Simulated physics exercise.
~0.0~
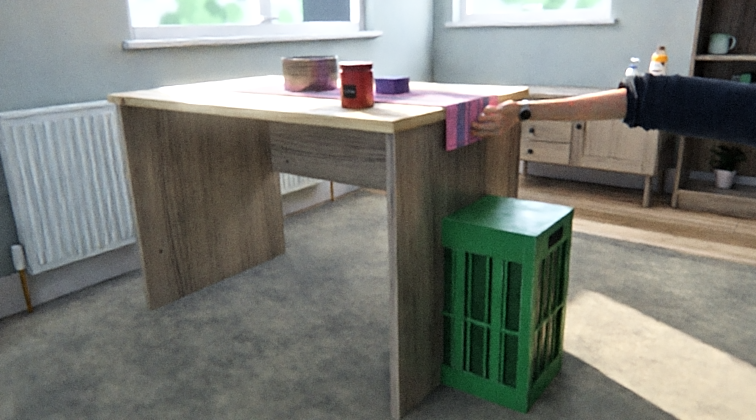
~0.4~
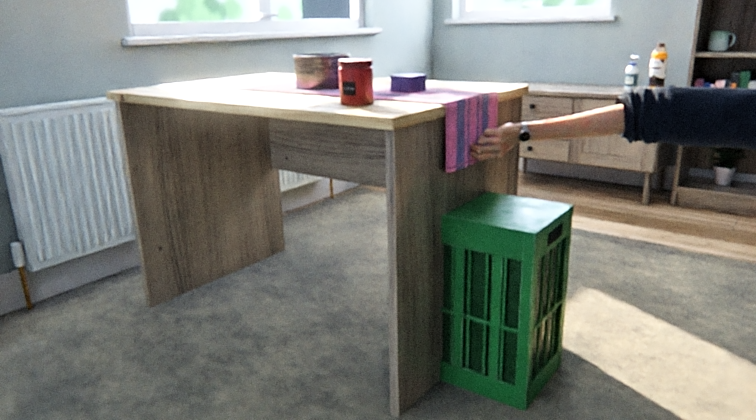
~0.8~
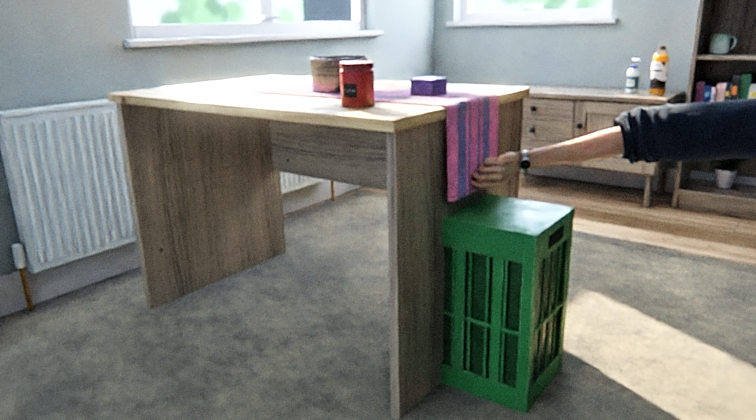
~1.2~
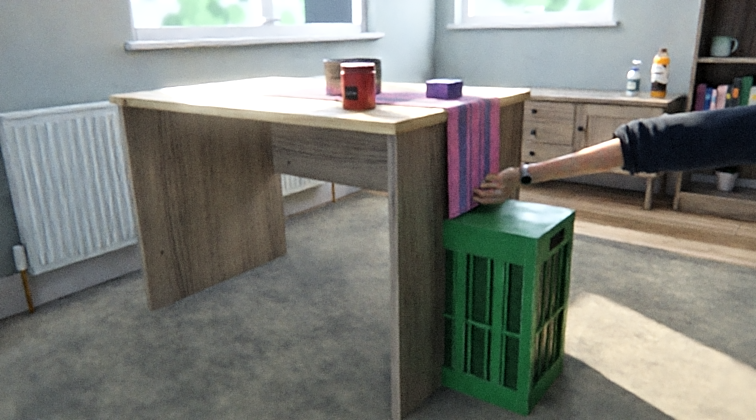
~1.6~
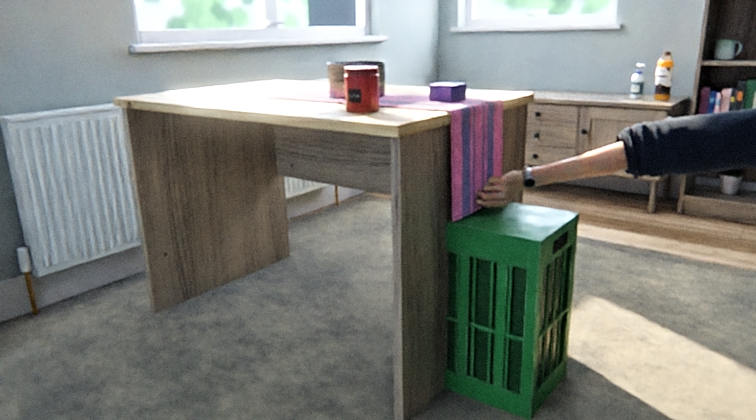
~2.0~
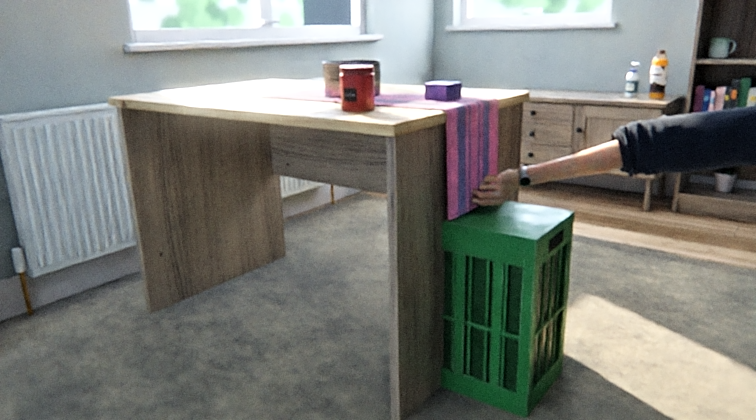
A hand pulled a striped pink tea towel down over the right end of a desk until its hem reached a green crate, carrying a small blue block and a pot along, while the red jar stayed put and everything remained on top.
